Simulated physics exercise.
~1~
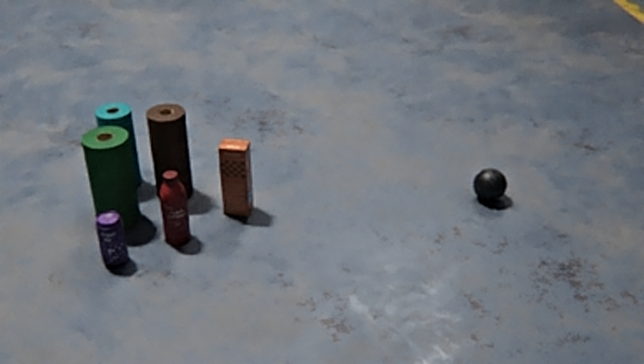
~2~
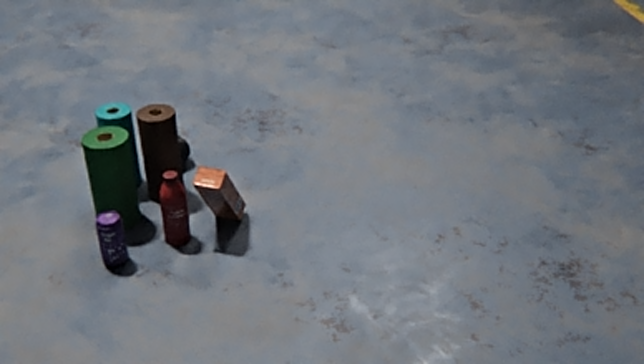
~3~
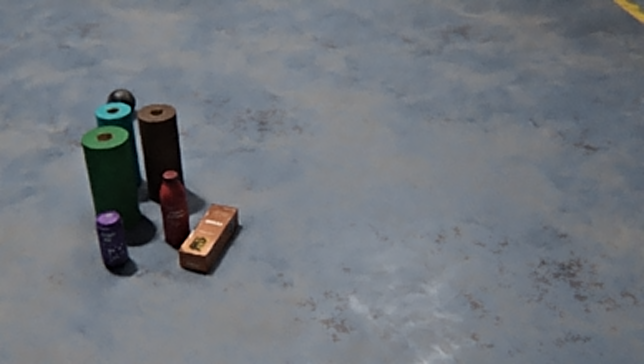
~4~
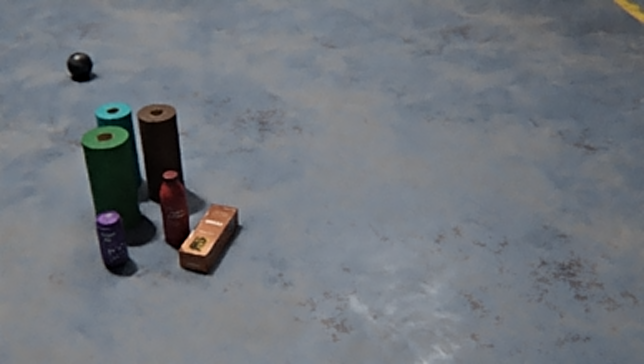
A tall green roll stands on the left of a worn blue-grey floor, seen from above at an angle, with a turquoise roll behind it and a brown roll to their right. A small purple can and a red bottle stand in front, an orange carton to the right, and a black ball far off on the right. The ball travels left into the group, the carton tips and the brown roll shifts slightly left. The carton falls onto its side beside the bottle as the ball passes behind the rolls. The ball ends at upper left, everything else still upright.
